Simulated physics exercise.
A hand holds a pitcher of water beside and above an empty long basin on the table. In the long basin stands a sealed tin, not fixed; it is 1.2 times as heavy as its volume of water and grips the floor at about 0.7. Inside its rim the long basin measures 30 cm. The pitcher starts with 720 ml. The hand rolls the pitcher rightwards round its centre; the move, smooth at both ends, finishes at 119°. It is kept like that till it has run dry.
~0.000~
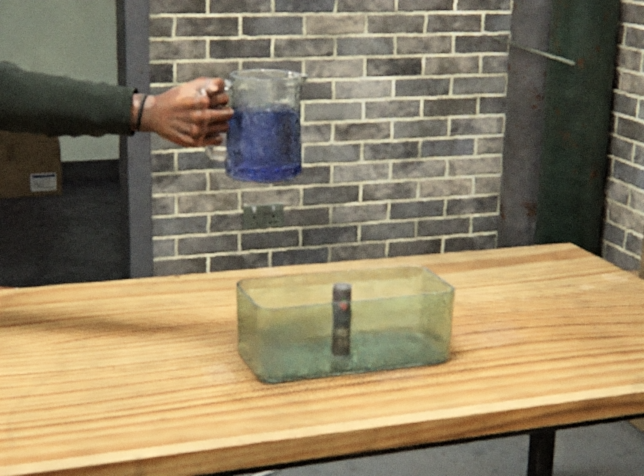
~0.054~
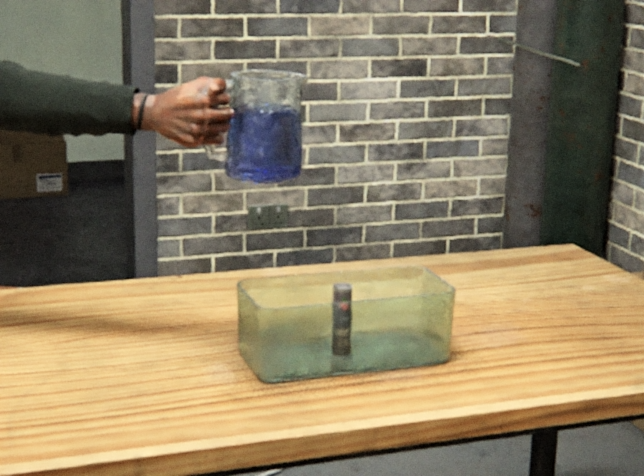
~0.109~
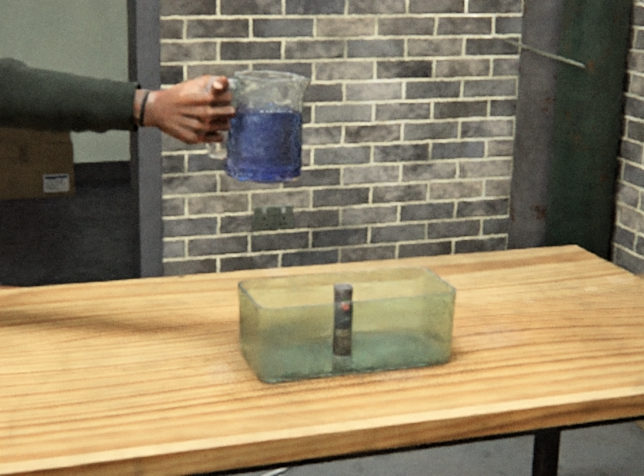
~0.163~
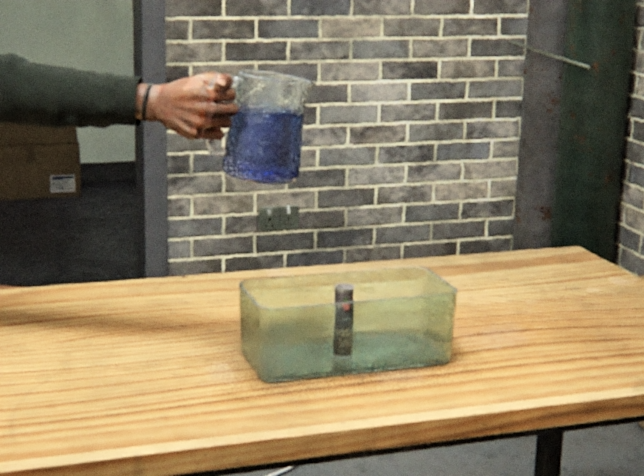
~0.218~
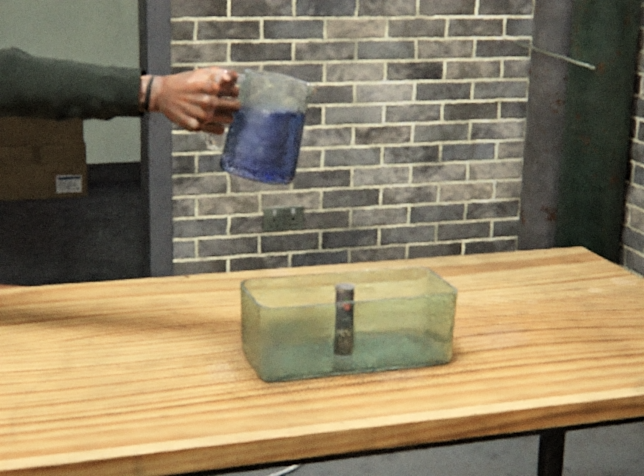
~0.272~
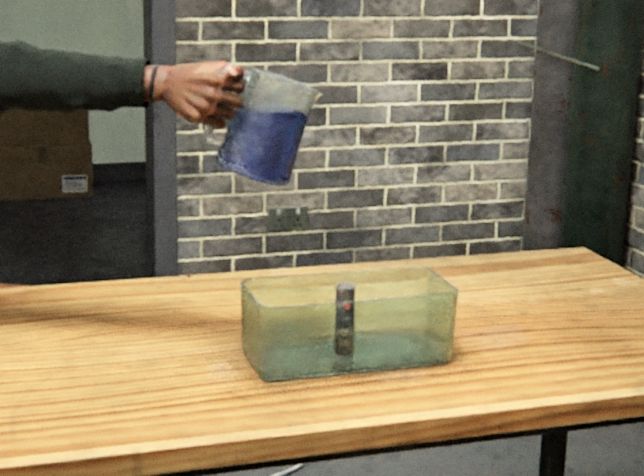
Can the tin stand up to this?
It keeps standing.
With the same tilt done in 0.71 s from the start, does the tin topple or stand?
The tin stays up.
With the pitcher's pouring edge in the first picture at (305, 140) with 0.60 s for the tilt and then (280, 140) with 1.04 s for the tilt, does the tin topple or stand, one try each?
First it goes over; then it falls.
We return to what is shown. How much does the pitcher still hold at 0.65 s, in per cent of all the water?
Near 88 in a hundred.
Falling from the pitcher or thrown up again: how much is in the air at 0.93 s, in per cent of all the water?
Some 38 per cent.
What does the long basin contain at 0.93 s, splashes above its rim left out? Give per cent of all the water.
About 36 per cent.
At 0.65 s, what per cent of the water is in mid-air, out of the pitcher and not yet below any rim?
About 12 per cent.
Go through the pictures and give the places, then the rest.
It leans 0°; its right rim is at (307, 75); the water meets the walls at (231, 109) and (294, 107); the long basin's rim runs from (247, 296) to (439, 279); the tin's top is at (342, 289), in the first picture.
It leans 1°; its right rim is at (309, 76); the water meets the walls at (232, 109) and (295, 107), in the second picture.
It leans 3°; its right rim is at (311, 79); the water meets the walls at (233, 110) and (296, 108), in the third picture.
It leans 7°; its right rim is at (315, 82); the water meets the walls at (235, 110) and (298, 108), in the fourth picture.
It leans 12°; its right rim is at (319, 87); the water meets the walls at (236, 112) and (301, 108), in the fifth picture.
It leans 19°; its right rim is at (323, 93); the water meets the walls at (233, 120) and (302, 109), in the sixth picture.
Then, 0.65 s in, the tilt is 83° and 88 per cent is still to pour; the tin stands where it began.
Then, 0.93 s in, the tilt is 116° and 26 per cent is still to pour; the tin stands where it began.
Then, 1.22 s in, the tilt is 119° and 1 per cent is still to pour; the tin stands where it began.
Then, 1.54 s in, the tilt is 119° and 0 per cent is still to pour; the tin stands where it began.
Finally, the tin stands where it began.
